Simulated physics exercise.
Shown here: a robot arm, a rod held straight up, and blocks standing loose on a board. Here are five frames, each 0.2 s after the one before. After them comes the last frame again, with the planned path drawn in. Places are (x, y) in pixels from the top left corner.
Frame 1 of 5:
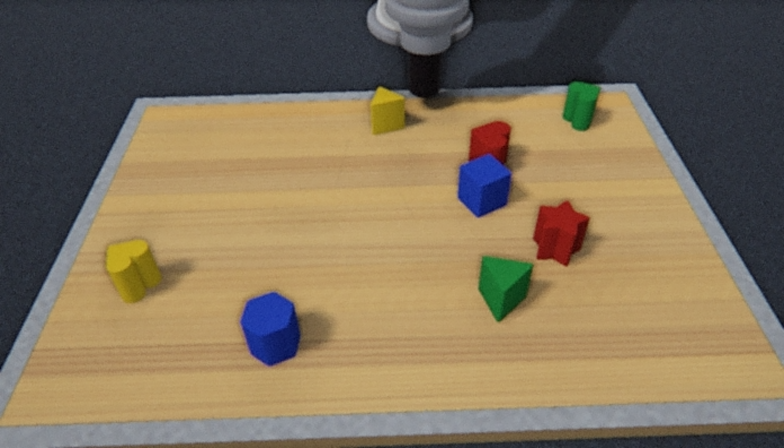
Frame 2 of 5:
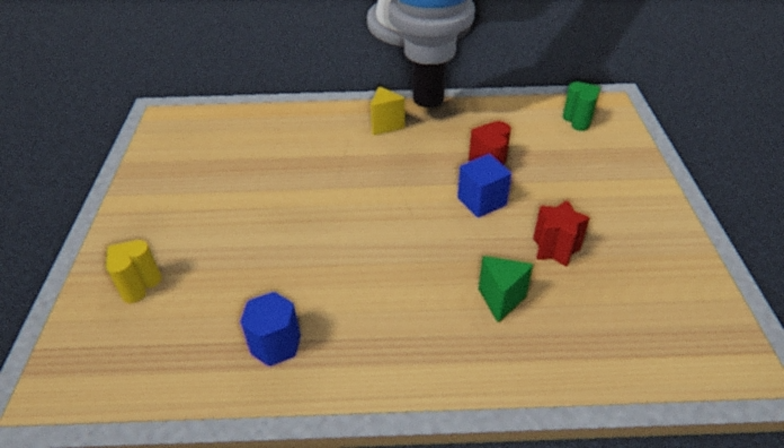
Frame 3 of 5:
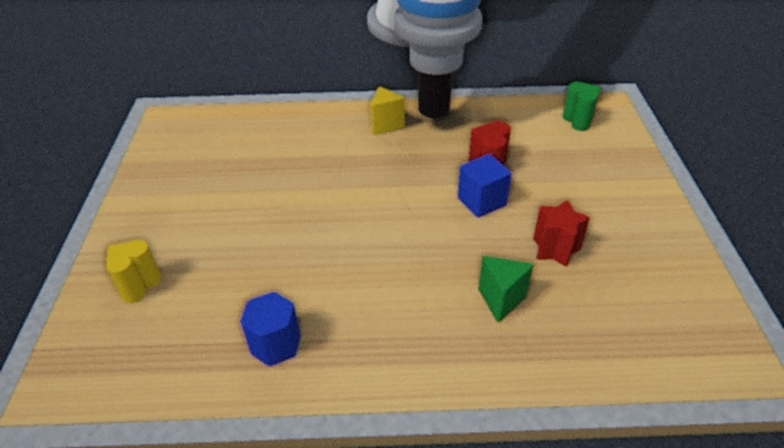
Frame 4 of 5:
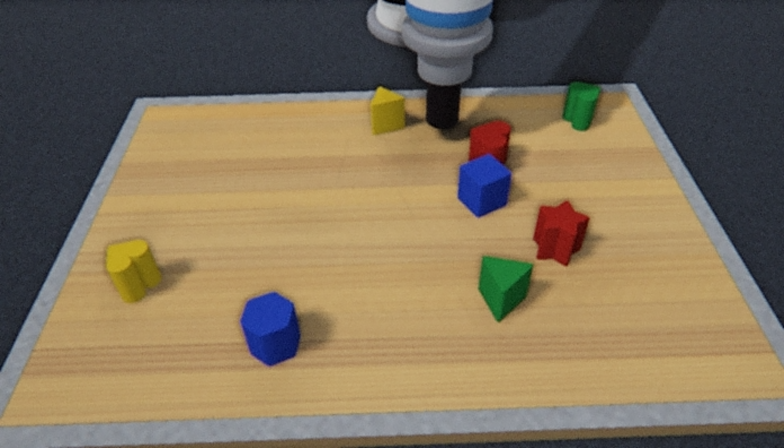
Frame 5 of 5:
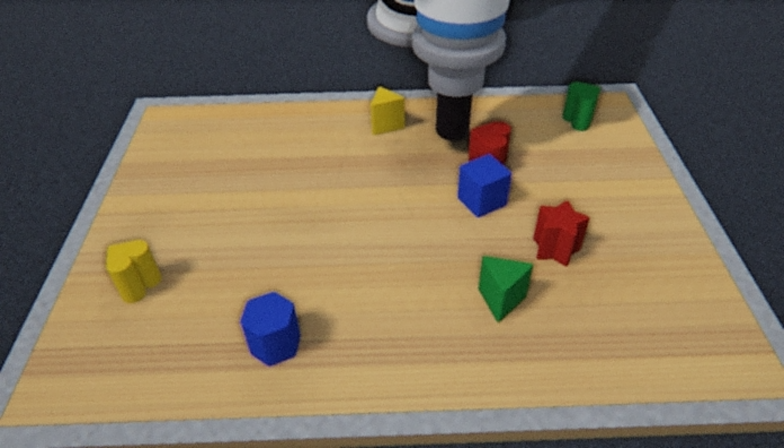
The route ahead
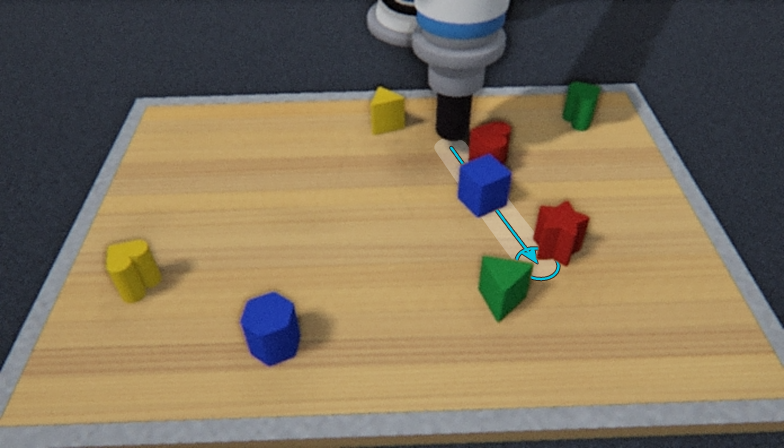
On a wooden board, a robot arm's dark upright rod moving slightly down and right toward the viewer among motionless coloured blocks.
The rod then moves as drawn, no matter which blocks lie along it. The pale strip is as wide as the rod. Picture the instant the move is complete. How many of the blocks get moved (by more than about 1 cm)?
My answer is three or more.
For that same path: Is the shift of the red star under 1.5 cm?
No.
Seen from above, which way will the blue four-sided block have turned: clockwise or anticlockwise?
Spins clockwise.
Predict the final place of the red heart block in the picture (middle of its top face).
The spot you're after is about (517, 147) in the image.
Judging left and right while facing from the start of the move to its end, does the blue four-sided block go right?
Short answer: Yes.
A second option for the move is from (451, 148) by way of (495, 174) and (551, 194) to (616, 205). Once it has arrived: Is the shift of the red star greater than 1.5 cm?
In short: No.
Drawn move, straight from (451, 148) to (537, 263).
The first path, step by step. One third of the way, rod at (478, 166); blue four-sided block at (488, 174); red heart block at (514, 145), turned 80° anticlockwise.
Two thirds of the way, rod at (507, 205); blue four-sided block at (502, 215), turned 60° clockwise; red heart block at (517, 147), turned 95° anticlockwise.
At the end, rod at (541, 247); blue four-sided block at (507, 242), turned 95° clockwise; red heart block at (517, 147), turned 95° anticlockwise; green triangular block at (503, 274); red star at (593, 231), turned 50° anticlockwise.
